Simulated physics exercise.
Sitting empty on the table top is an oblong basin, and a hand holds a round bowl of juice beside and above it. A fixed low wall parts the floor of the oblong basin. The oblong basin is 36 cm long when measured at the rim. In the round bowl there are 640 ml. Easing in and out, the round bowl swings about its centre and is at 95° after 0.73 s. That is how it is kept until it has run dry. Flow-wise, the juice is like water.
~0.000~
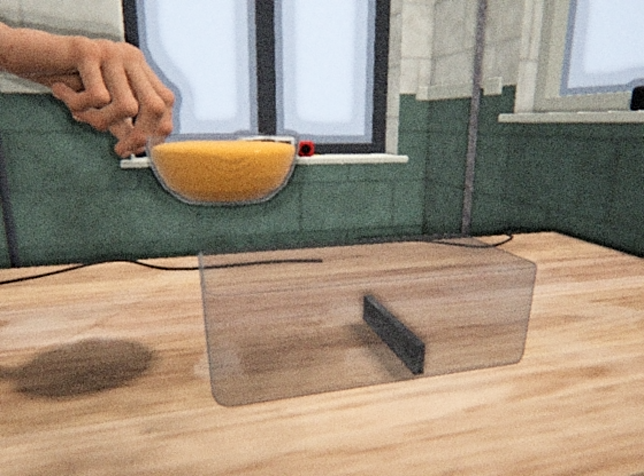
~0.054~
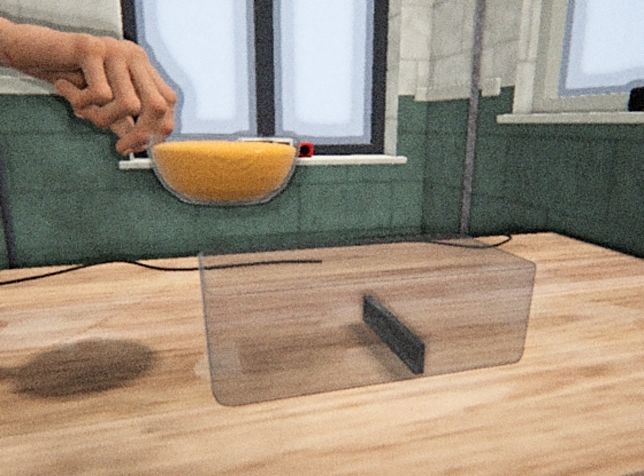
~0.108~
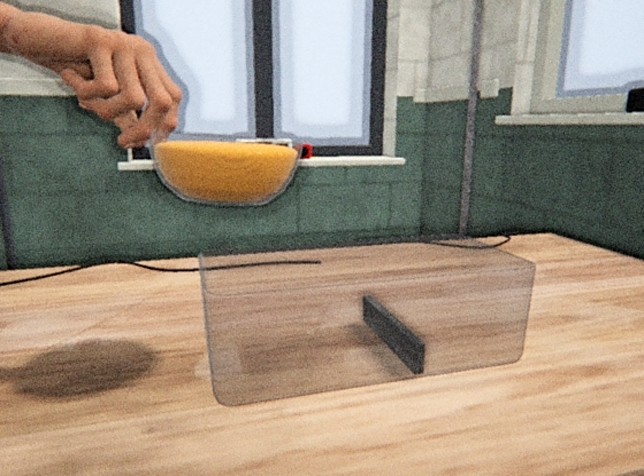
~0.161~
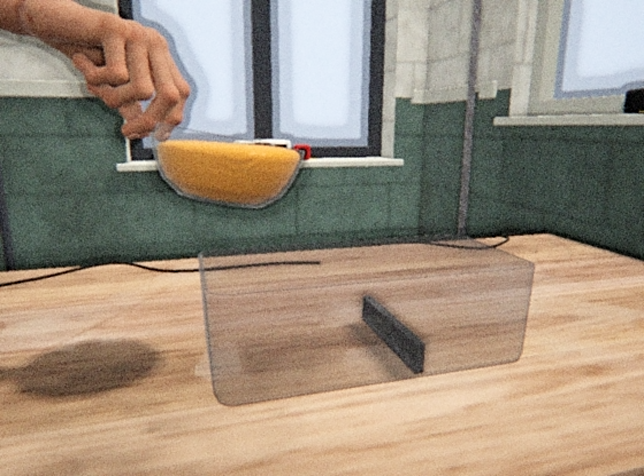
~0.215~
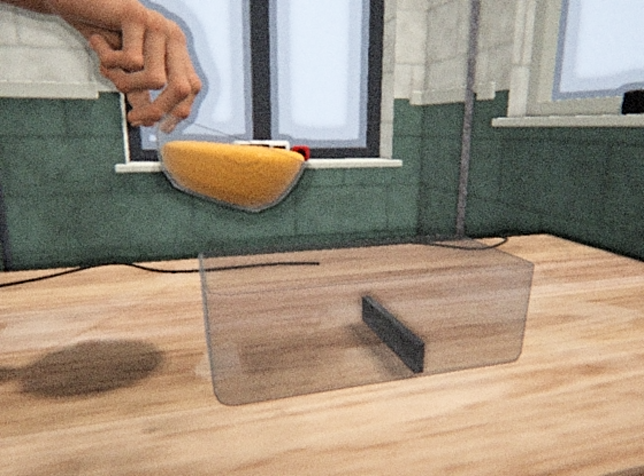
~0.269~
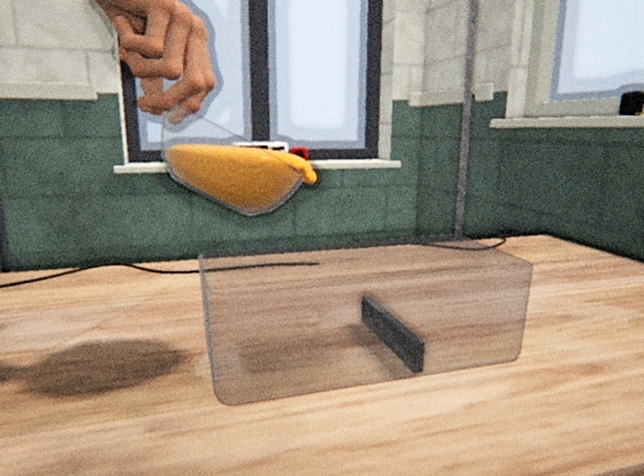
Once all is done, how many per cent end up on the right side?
Roughly 12 percent ends up on the right side.
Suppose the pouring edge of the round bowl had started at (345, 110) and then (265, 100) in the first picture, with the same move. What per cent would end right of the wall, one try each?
The first try gives around 50 percent, the second around 10 percent.
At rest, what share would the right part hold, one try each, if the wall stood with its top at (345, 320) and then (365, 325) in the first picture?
45 in a hundred, followed by 20 in a hundred.
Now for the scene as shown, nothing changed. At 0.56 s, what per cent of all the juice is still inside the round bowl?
18 %.
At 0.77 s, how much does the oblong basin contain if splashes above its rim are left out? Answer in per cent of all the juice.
It works out near 94 per cent.
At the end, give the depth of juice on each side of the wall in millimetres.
The left side settles near 16 mm and the right side near 4 mm.
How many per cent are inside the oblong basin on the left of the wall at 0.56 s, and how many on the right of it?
Left roughly 52, right roughly 0.
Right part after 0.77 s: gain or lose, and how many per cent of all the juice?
Net gain of about 4.
By 0.56 s the tilt is 82° and 18 per cent is still to pour, 53 is left of the wall and 0 right of it.
By 0.77 s the tilt is 95° and 1 per cent is still to pour, 86 is left of the wall and 8 right of it.
By 0.99 s the tilt is 95° and 0 per cent is still to pour, 87 is left of the wall and 12 right of it.
By 1.23 s the tilt is 95° and 0 per cent is still to pour, 87 is left of the wall and 12 right of it.
At rest 87 per cent lies left of the wall, 12 right of it and 1 outside.
